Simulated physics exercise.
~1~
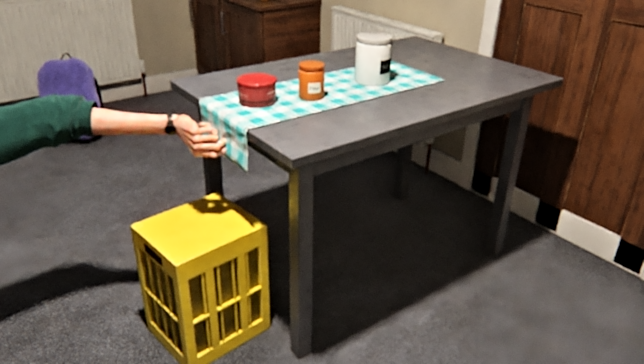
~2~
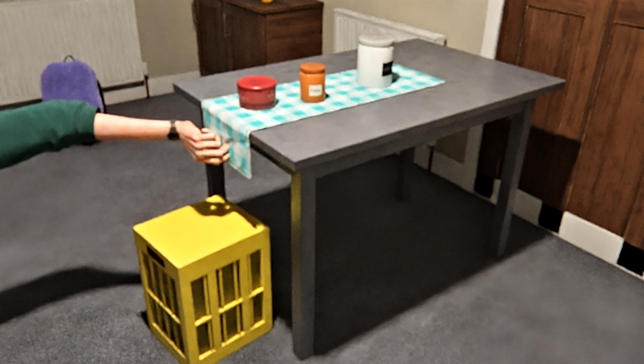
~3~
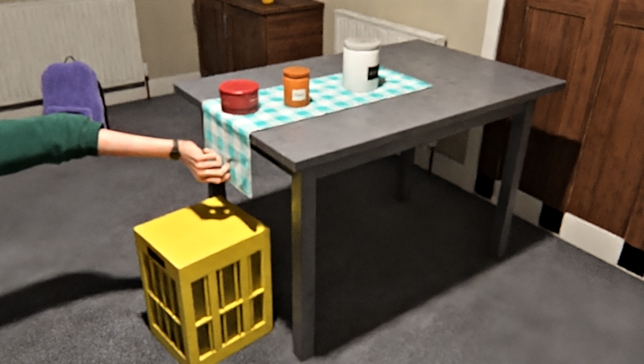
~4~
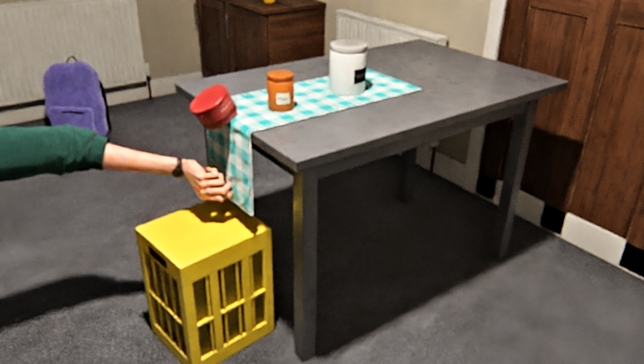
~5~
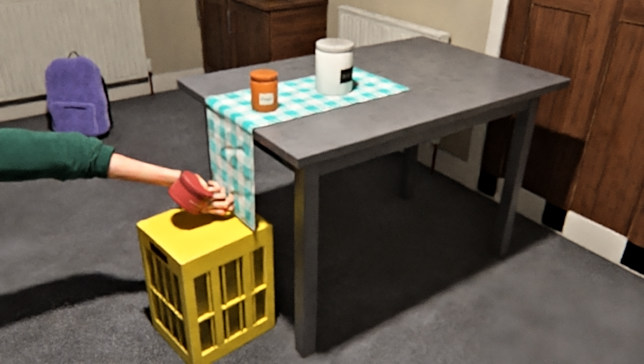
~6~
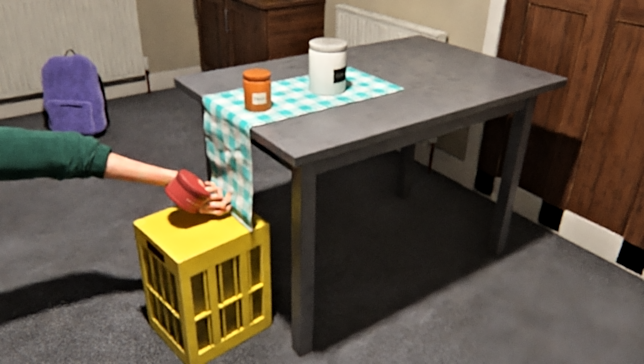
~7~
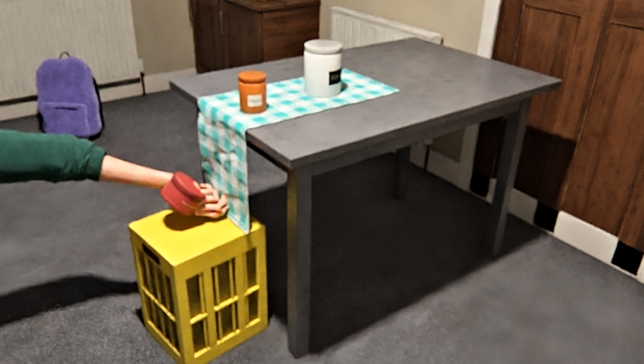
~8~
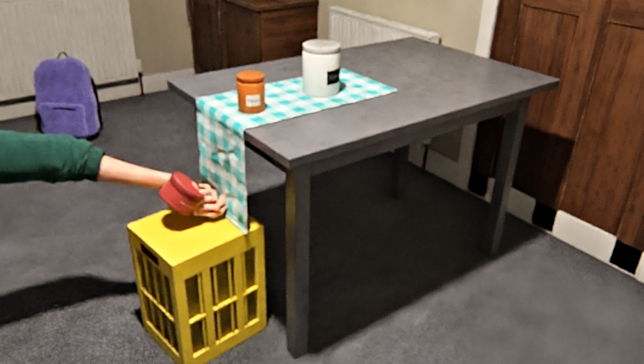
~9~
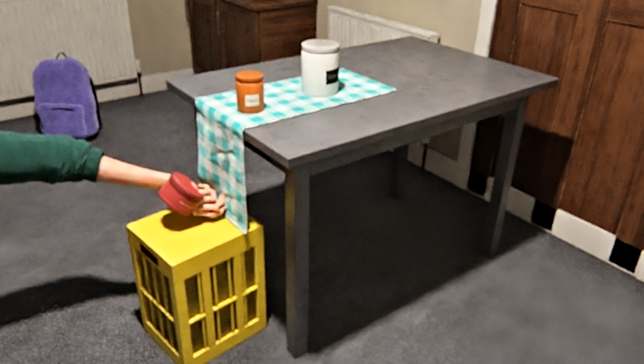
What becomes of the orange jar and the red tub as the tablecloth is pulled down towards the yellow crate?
The orange jar slides along with the cloth but stays upright on the table. The red tub is carried over the edge and ends up by the hand at the top of the yellow crate.
A hand pulls a tablecloth down; the red tub tips off while the orange jar stays.
